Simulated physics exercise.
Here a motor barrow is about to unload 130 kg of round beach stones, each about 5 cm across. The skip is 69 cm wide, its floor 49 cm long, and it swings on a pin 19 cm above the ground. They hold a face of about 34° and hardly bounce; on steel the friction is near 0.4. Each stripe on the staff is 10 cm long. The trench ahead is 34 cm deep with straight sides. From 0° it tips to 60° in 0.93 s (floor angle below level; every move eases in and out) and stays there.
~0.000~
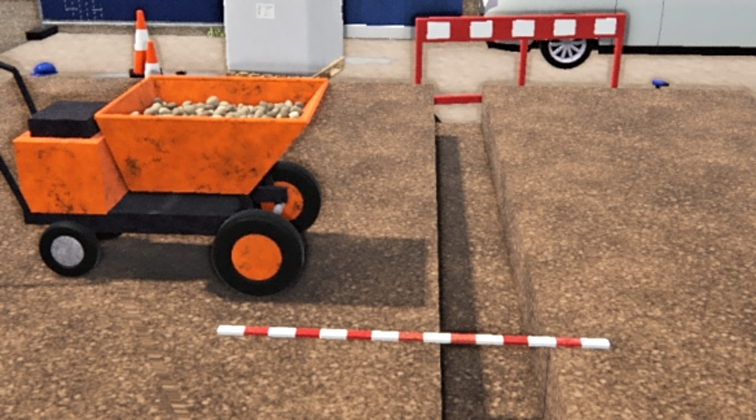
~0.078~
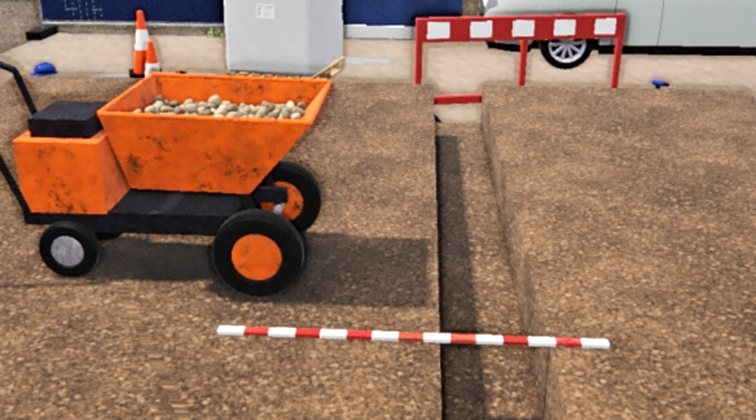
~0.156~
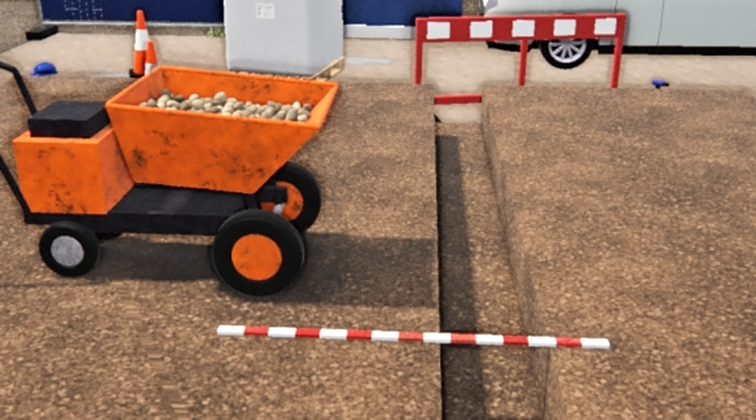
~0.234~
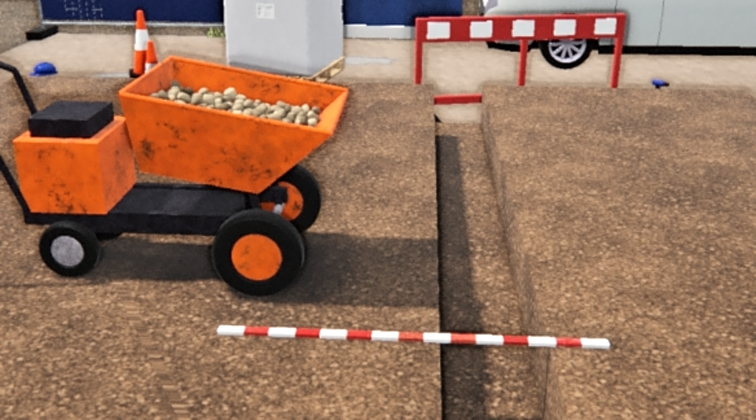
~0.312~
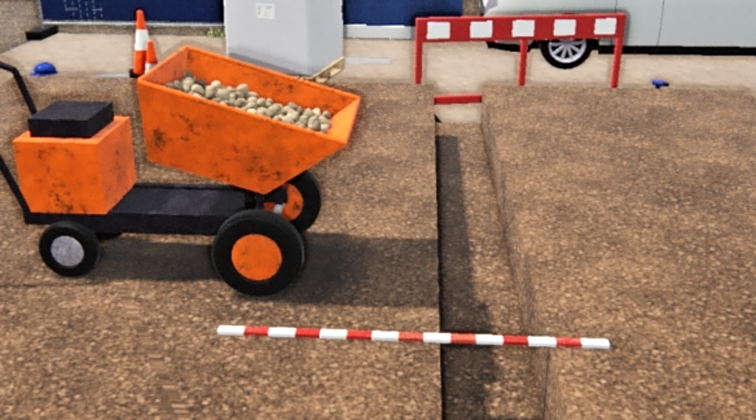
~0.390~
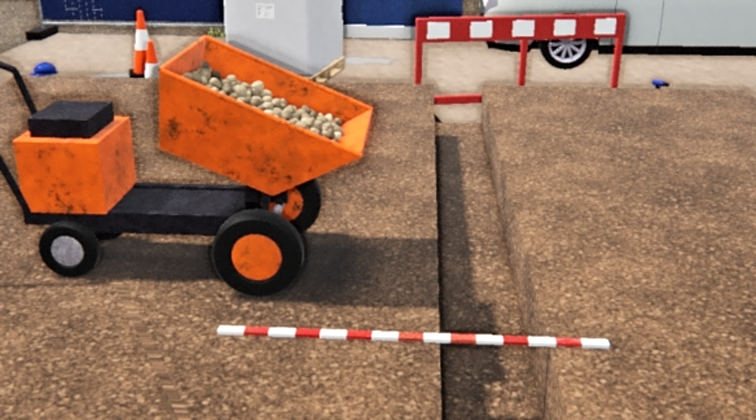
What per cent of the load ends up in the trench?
Roughly 83 per cent ends in the trench.
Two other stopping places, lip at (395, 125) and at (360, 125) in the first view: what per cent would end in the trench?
First some 60, then 80 per cent.
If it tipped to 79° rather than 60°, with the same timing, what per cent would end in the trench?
In that case some 85 per cent.
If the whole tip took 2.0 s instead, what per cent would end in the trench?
Then about 80 per cent.
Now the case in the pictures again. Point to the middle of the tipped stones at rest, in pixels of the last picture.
Near (474, 320).
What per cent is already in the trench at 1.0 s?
About 10 per cent by then.
After 0.7 s the floor is at 51°; 100 % in the skip; the foremost stones are at (382, 187).
After 1.0 s the floor is at 60°; 85 % in the skip, 6 % short of the trench, 9 % in the trench; the foremost stones are at (469, 266).
After 1.4 s the floor is at 60°; 47 % in the skip, 6 % short of the trench, 47 % in the trench; the foremost stones are at (522, 302).
After 3.3 s the floor is at 60°; 6 % in the skip, 11 % short of the trench, 83 % in the trench; the foremost stones are at (526, 311).
